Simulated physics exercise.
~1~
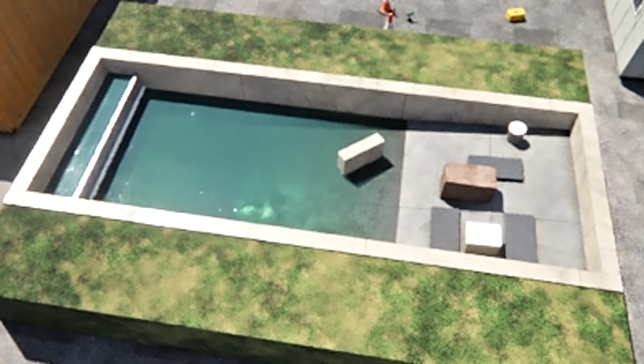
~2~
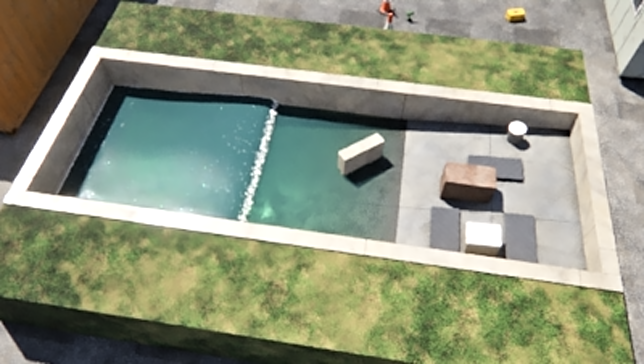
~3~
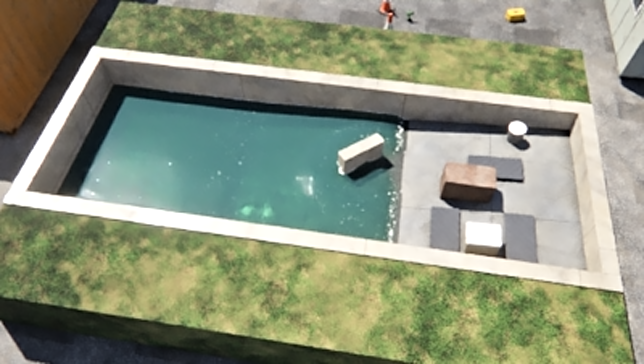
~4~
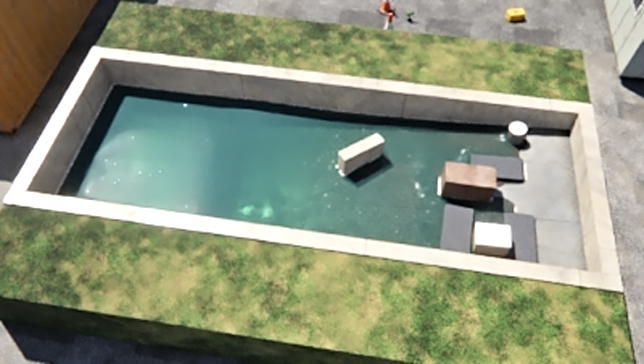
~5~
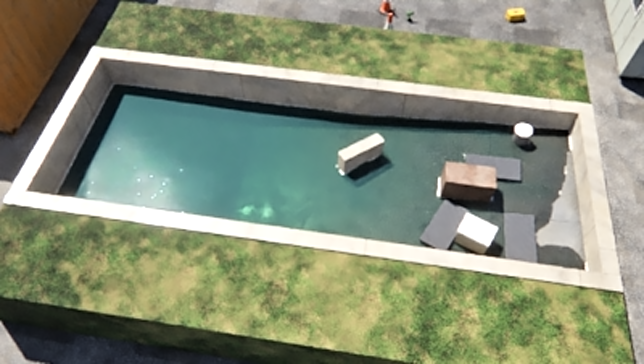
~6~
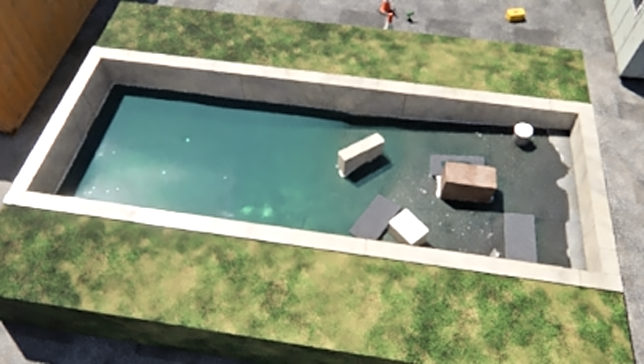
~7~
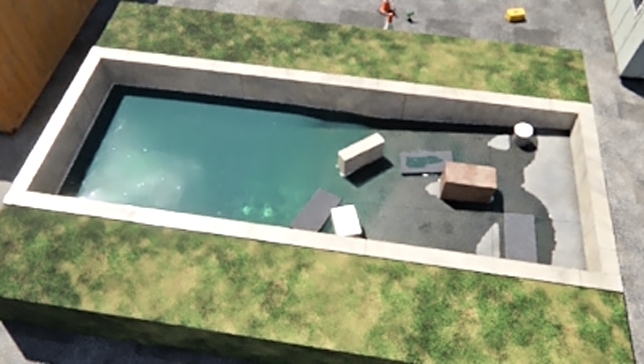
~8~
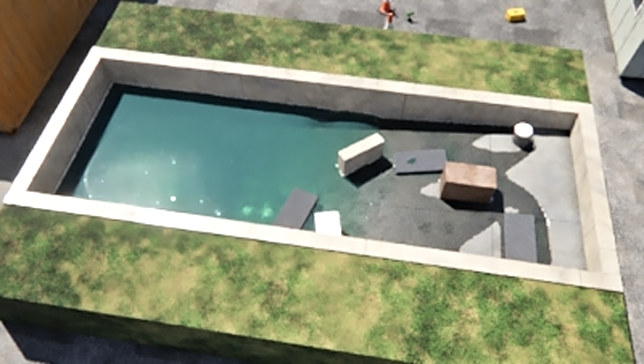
To begin with, green water fills a walled basin set in grass, standing behind a pale barrier at the left, while blocks, dark slabs and a small round item rest mostly on the dry floor at right. The barrier vanishes and a foaming front sweeps right, past the pale block. It spreads thinly among the items, nudging the white box and the dark slab beside it slightly right. Water nears the right wall, then draws back, carrying those two and the upper slab left. Finally, they lie well left of their places, the brown box stays put, and patches of floor show again.
